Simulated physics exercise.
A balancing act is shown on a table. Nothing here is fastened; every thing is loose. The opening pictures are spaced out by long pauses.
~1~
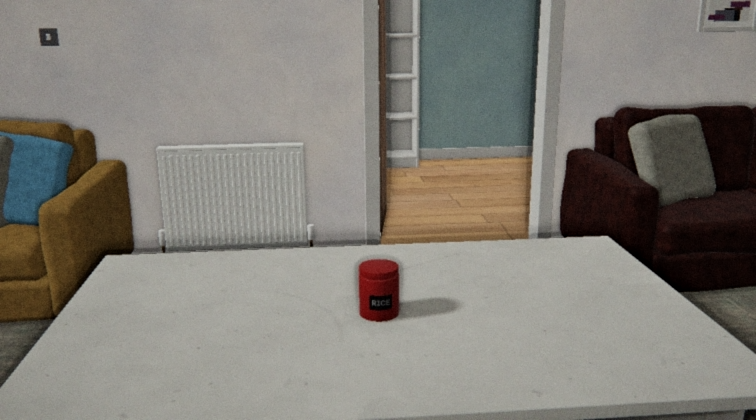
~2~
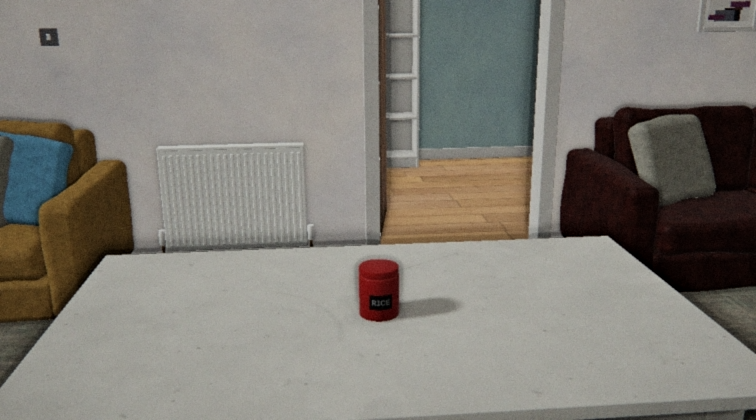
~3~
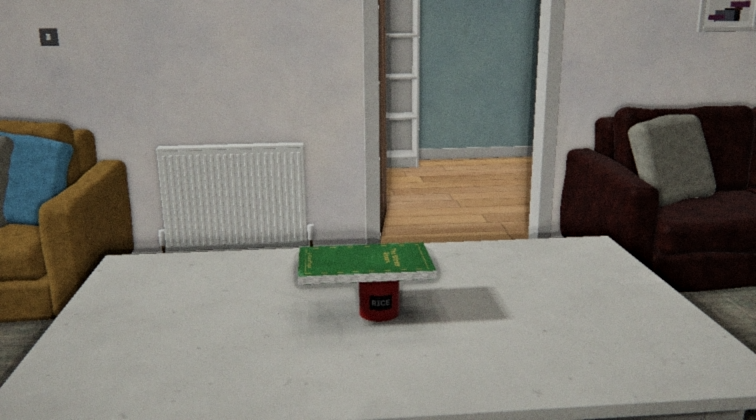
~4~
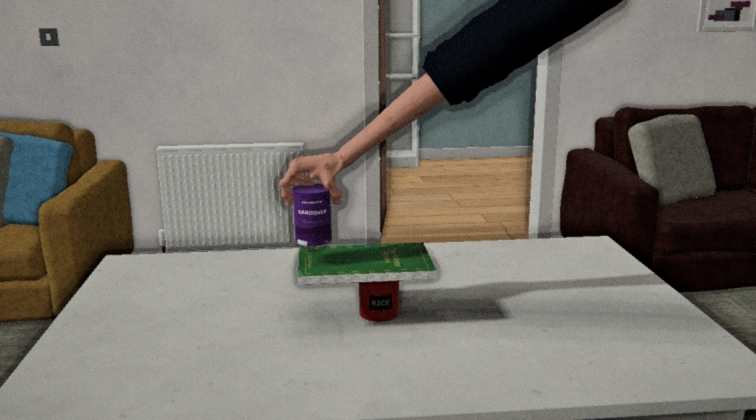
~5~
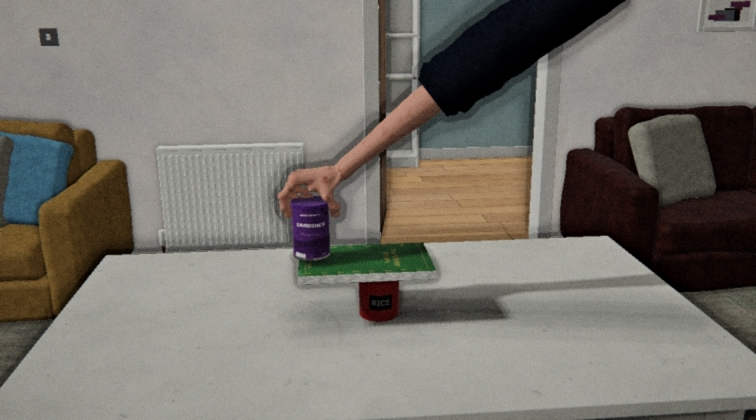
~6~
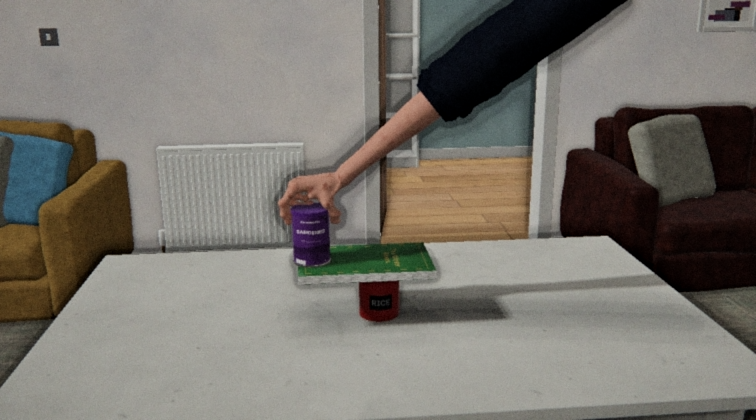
At first, a small red tin labelled as rice stands alone on a pale table, and then a green book lies flat across its top. A hand reaches in from the upper right holding a purple tin above the book's left end, then lowers it slightly onto that end, still gripping it.
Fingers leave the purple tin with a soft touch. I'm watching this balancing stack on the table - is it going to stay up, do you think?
The stack fails.
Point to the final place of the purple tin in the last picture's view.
End spot: Near (253, 303).
Then, 0.30 s past the last view, purple tin now fallen; green book rocked 44° from its first pose.
Then, 0.40 s past the last view, green book rocked 63° from its first pose.
Then, 0.60 s past the last view, green book rocked 50° from its first pose.
Then, 1.30 s past the last view, green book now fallen.
Finally, fallen, purple tin and green book; red jar still in place. Final places as the last picture's camera would see them, purple tin near (253, 303). The stack gives way.
